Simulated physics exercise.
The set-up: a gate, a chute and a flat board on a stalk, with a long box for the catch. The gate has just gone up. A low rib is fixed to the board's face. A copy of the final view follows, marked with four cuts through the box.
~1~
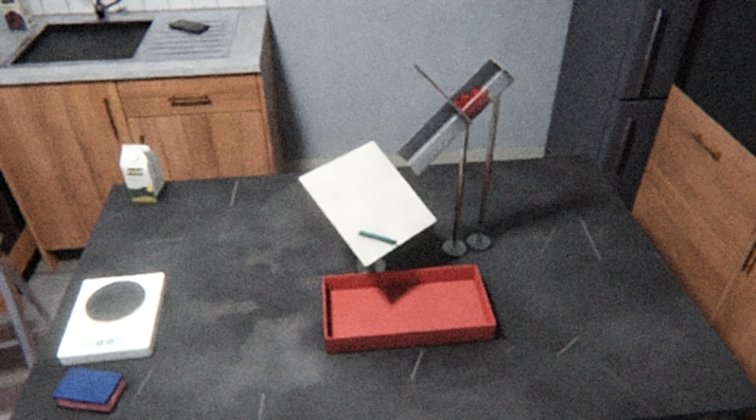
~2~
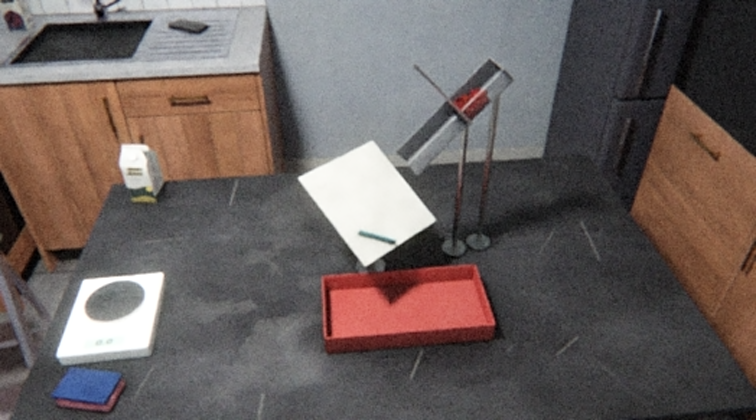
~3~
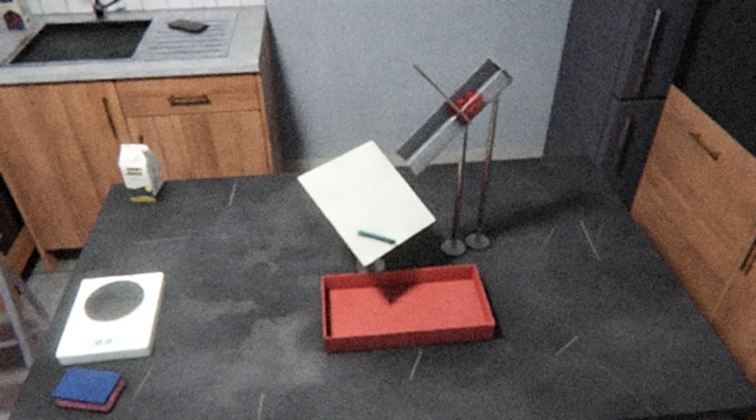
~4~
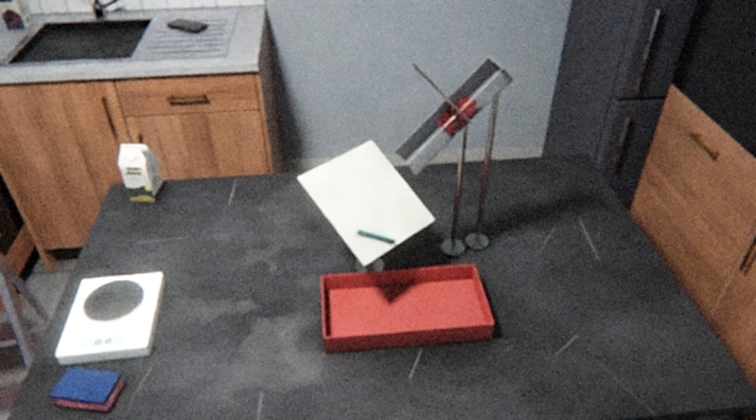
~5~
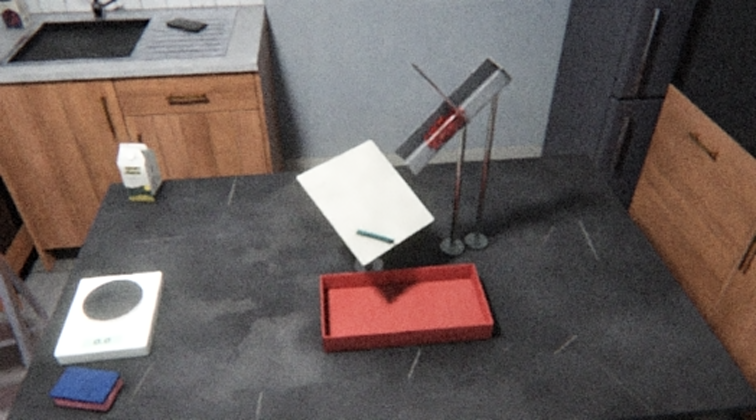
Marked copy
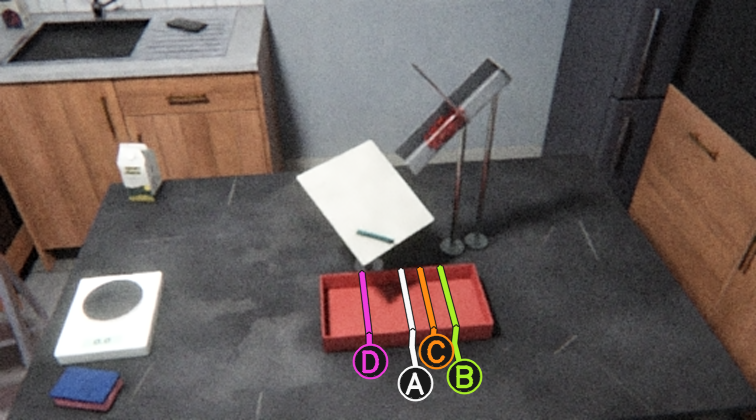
Small red load sliding down a sloping clear chute above a tilted white board and an empty red box on a dark table.
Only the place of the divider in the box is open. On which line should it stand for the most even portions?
Line C.
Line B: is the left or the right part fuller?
More lands on the left.
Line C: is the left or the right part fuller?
More lands on the left.
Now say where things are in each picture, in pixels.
In the first frame, load behind the gate at (469, 103), kidney beans; lip of the chute at (412, 169), sloping fairly steeply.
In the second frame, middle of the board at (369, 199), tilted fairly steeply; middle of its low edge at (403, 242); of its high edge at (337, 158).
In the third frame, front corners of the box at (325, 338) and (494, 324), empty; front of the load at (453, 115).
In the fourth frame, middle of the load at (460, 115); its front at (441, 124), about a quarter of the way to the lip; rib from (359, 230) to (396, 240).
In the fifth frame, middle of the load at (443, 125); its front at (430, 147), about two thirds of the way to the lip.
On the marked copy, line A crosses the front rim at (412, 330); line B crosses the front rim at (456, 326); line C crosses the front rim at (433, 328); line D crosses the front rim at (369, 334).
With A, of what is caught, a small part on the left of the divider, most on the right.
With B, of what is caught, nearly all on the left of the divider, a small part on the right.
With C, of what is caught, about two thirds on the left of the divider, about a third on the right.
With D, of what is caught, a small part on the left of the divider, nearly all on the right.
